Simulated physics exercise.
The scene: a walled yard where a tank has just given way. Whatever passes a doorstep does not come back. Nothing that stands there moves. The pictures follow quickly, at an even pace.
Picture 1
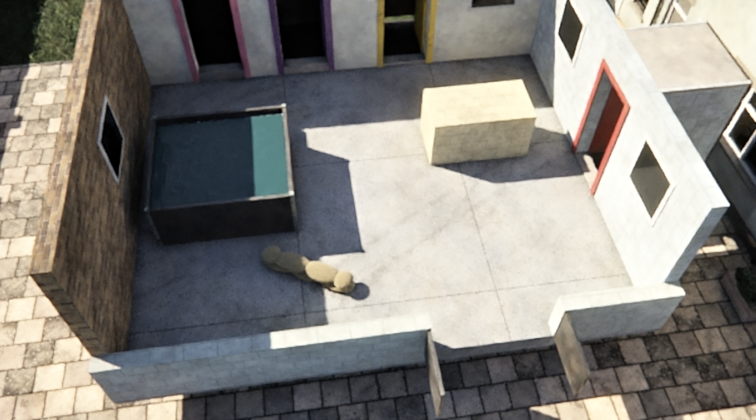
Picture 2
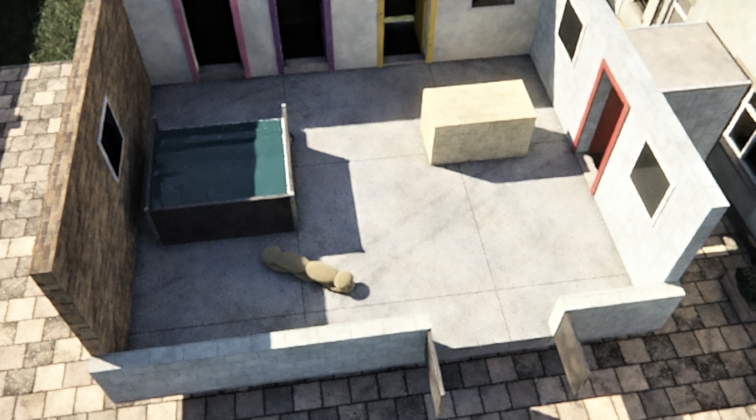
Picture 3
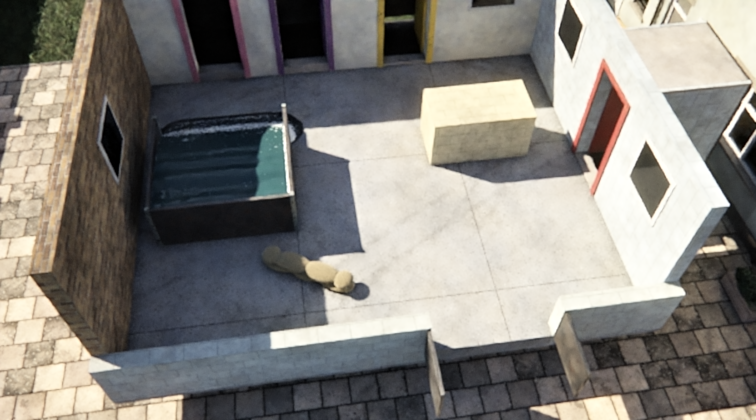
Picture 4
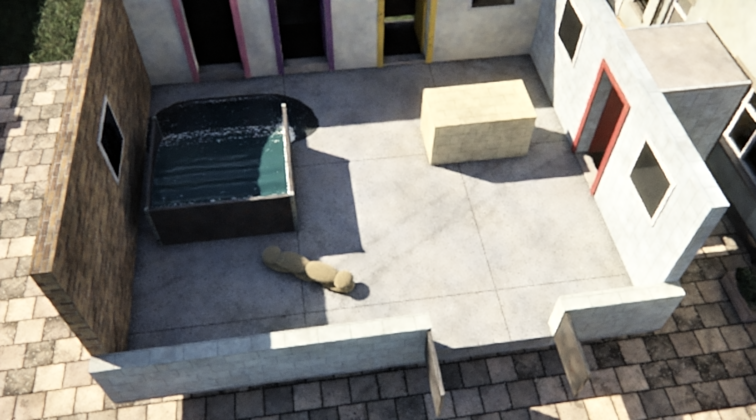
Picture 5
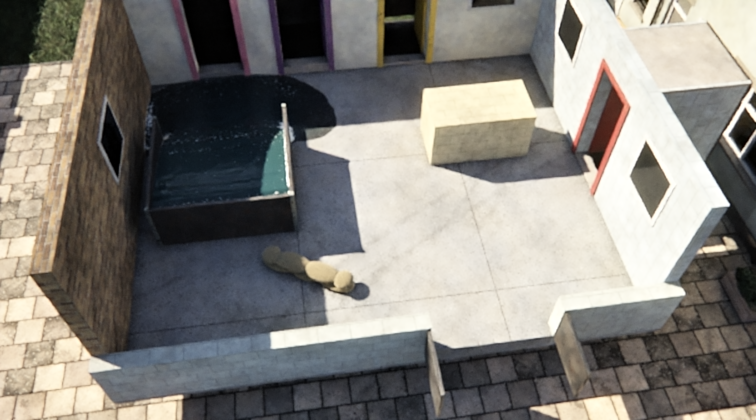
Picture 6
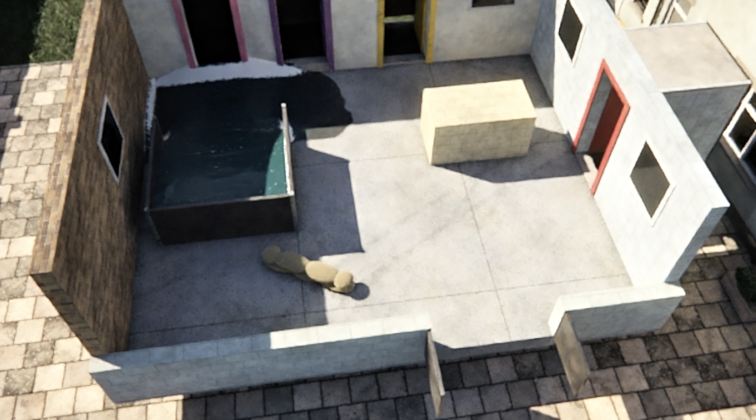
A walled grey yard is seen from high above, with paving outside and pink, purple and yellow doorways along its back wall. A dark-sided tank of teal water stands at left, a lumpy tan object lies in front of it, and a cream block sits at right. The water ripples and pours from the tank's far side, spreading backward and rightward in a dark, foam-edged sheet, while the camera stays still.
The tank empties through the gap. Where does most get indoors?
The pink doorway takes the most.
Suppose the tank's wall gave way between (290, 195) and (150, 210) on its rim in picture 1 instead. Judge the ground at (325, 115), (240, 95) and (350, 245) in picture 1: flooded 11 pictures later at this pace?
As listed: Dry, dry, flooded.
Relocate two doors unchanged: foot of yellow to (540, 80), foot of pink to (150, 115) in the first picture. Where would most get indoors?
The yellow one.
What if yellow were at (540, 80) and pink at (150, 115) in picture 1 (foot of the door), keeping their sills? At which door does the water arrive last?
That is the red door.
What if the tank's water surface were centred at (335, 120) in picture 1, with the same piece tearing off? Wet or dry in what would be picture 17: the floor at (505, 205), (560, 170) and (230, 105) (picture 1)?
One after the other: Free of water, not flooded, wet.
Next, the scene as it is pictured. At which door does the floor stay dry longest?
It is the one in red.
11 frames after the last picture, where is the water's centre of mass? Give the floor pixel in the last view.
At about (247, 127).
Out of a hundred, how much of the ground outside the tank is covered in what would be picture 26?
Some 45 per cent.
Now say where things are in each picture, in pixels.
In the first picture, still water in the water tank at (221, 158).
In the second picture, water pours out on the water tank's far side and has run to a hidden place.
In the third picture, water pours out on the water tank's far side and has run to a hidden place.
In the fourth picture, the front is at (149, 123), out from the gap on the water tank's far side.
In the fifth picture, the front is at (151, 98), out from the gap on the water tank's far side.
In the sixth picture, water pours out on the water tank's far side and has run to (315, 72).
A moment on, water covers 20 % of the floor; purple door some in, yellow door wet at the sill, nothing in, pink door a lot in, red door not reached.
Next, water covers 25 % of the floor; purple door some in, yellow door a trickle in, pink door a lot in, red door not reached.
Then, water covers 45 % of the floor; purple door a lot in, yellow door a trickle in, pink door a lot in, red door not reached.
Later, water covers 80 % of the floor; purple door a lot in, yellow door a trickle in, pink door a lot in, red door a trickle in.
In the end, water covers 90 % of the floor; purple door a lot in, yellow door some in, pink door a lot in, red door some in; the pink door has let in the most.
